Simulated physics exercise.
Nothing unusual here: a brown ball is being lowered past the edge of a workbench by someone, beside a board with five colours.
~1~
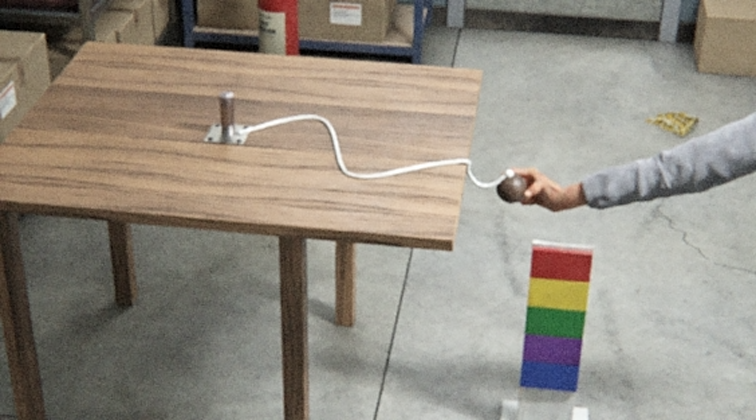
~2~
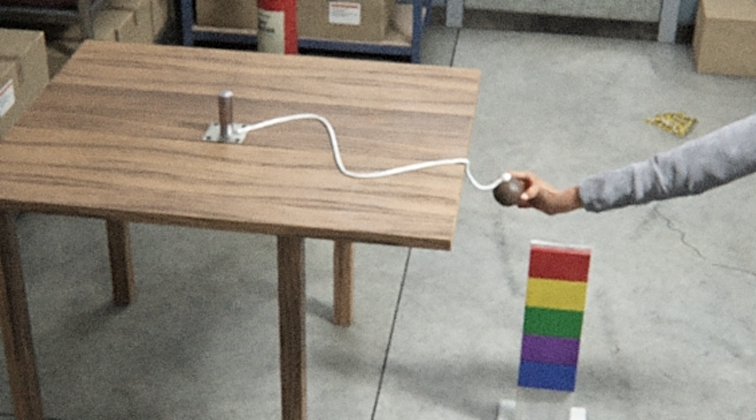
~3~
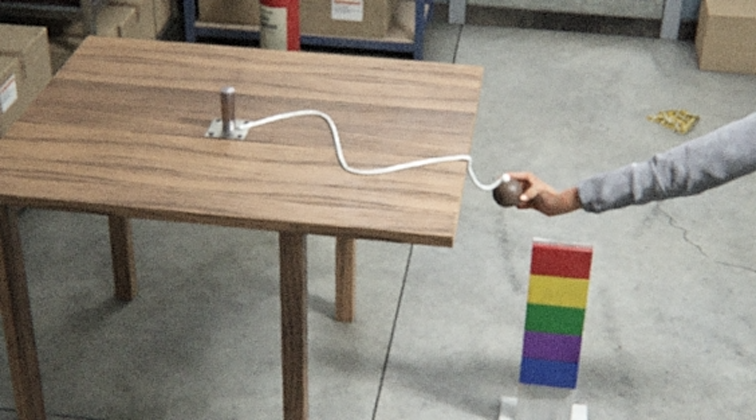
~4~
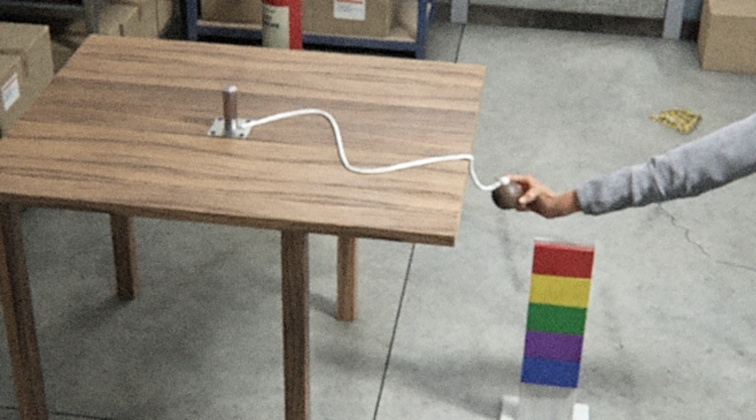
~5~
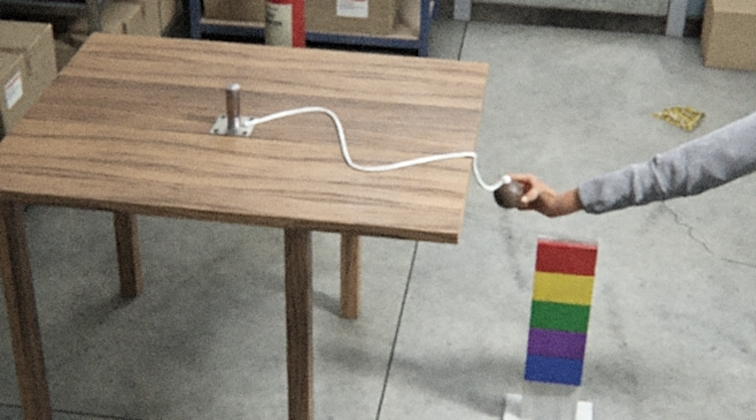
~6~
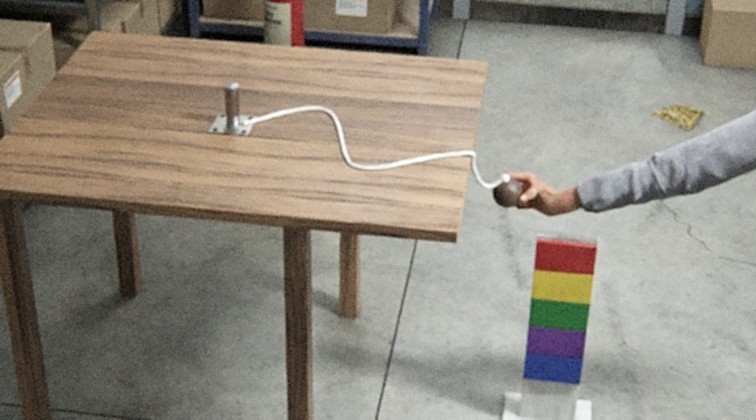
At the start, a hand reaching in from the right holds a brown ball just past the table's edge, tied by a slack white cord to a metal post on the wooden tabletop. The hand stays almost still beside the board of five colours, with only a slight shake of the view.
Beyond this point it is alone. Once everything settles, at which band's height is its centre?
Its centre settles level with the green band.
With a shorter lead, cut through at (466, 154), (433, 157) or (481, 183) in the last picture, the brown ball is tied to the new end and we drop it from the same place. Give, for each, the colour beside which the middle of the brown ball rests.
Results, first to last: Red; no band; yellow.
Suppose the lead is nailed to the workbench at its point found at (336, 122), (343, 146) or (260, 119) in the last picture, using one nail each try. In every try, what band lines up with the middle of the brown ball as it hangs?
In order: Yellow; red; green.
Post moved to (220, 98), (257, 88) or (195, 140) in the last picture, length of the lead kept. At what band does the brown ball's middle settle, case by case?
Yellow; green; yellow.
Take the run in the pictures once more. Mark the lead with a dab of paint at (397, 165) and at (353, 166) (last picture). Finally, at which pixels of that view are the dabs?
Around (473, 171), then around (455, 144).
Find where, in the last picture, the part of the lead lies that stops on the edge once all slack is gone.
That spot is roughly at (375, 168).
Early on, ball near (452, 303); level with green.
Midway, ball near (470, 300); level with green.
Finally, ball near (464, 302); level with green. The green one.
